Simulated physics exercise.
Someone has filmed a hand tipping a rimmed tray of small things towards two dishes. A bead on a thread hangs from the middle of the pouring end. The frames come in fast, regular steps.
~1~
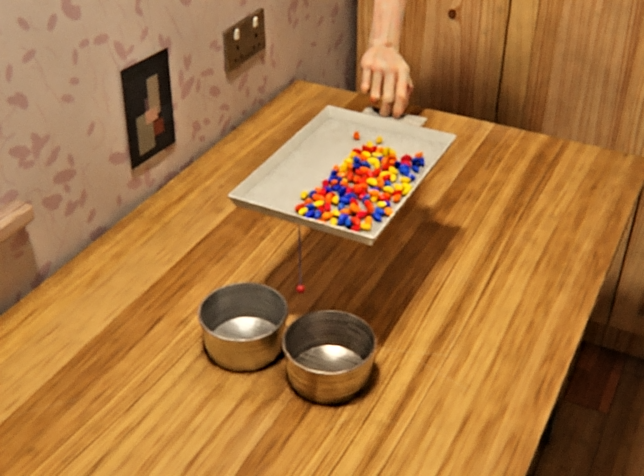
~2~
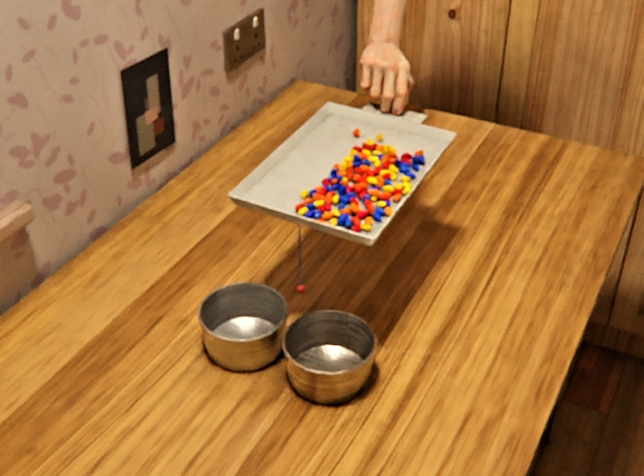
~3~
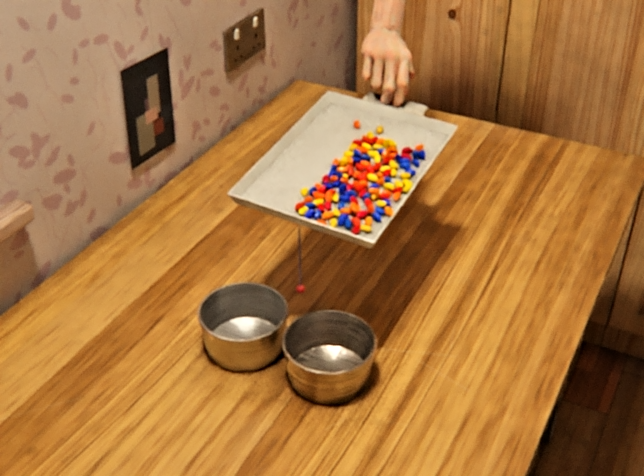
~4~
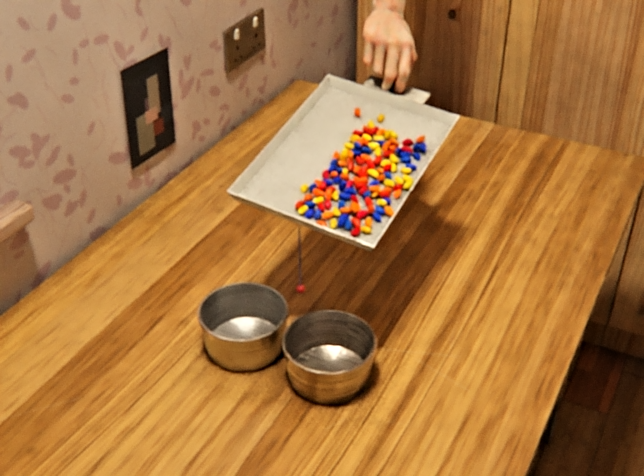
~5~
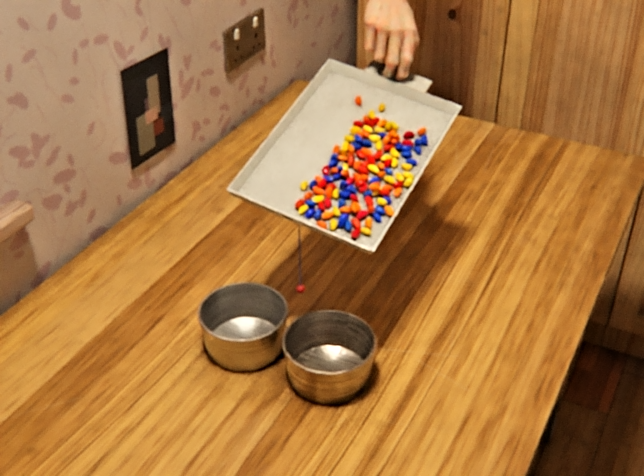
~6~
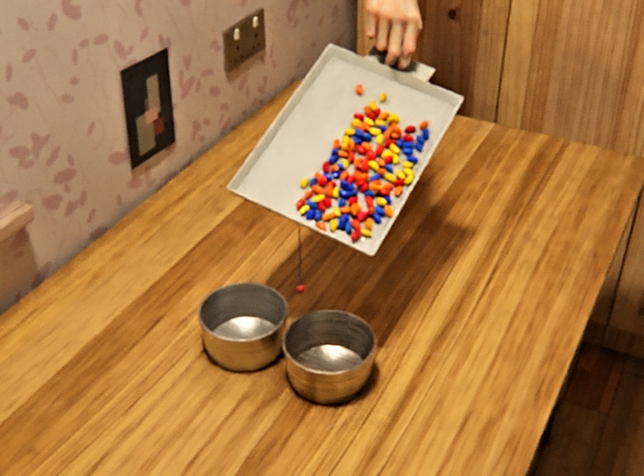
On a wooden table, a hand raising the back of a tray of colourful jelly beans, its front right corner dipping slightly.
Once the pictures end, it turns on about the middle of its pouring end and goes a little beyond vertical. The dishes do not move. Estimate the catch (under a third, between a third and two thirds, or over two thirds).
The two hold from one third to two thirds of the load.
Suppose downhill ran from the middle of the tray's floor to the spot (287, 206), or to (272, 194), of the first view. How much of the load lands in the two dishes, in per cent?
The first gives 70 %, the second 40 %.
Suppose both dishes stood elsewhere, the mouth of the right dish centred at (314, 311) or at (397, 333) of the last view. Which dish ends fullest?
One: The dish on the right. Two: The dish on the right.
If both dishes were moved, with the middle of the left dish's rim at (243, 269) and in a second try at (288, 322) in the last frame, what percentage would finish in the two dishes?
Roughly 10 per cent, and 50 per cent.
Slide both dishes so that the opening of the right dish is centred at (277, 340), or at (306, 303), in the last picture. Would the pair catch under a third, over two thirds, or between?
At the first place under a third, at the second below one third.
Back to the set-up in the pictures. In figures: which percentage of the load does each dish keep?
For the left dish some 0 %, for the right dish some 50 %.
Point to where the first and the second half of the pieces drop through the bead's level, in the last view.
Around (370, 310) and then (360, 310).
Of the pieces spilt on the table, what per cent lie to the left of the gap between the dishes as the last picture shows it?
Roughly 0 in a hundred.
Soon, tray tipped steeply; nearly all on the tray; a stray few in the right dish; a stray few in the air.
A while on, tray tipped past a quarter turn; about half in the right dish; about half outside both; a small part in the air.
Towards the end, tray tipped past a quarter turn; about half in the right dish; about half outside both.
Finally, tray tipped past a quarter turn; about half in the right dish; none in the left dish; about half outside both.
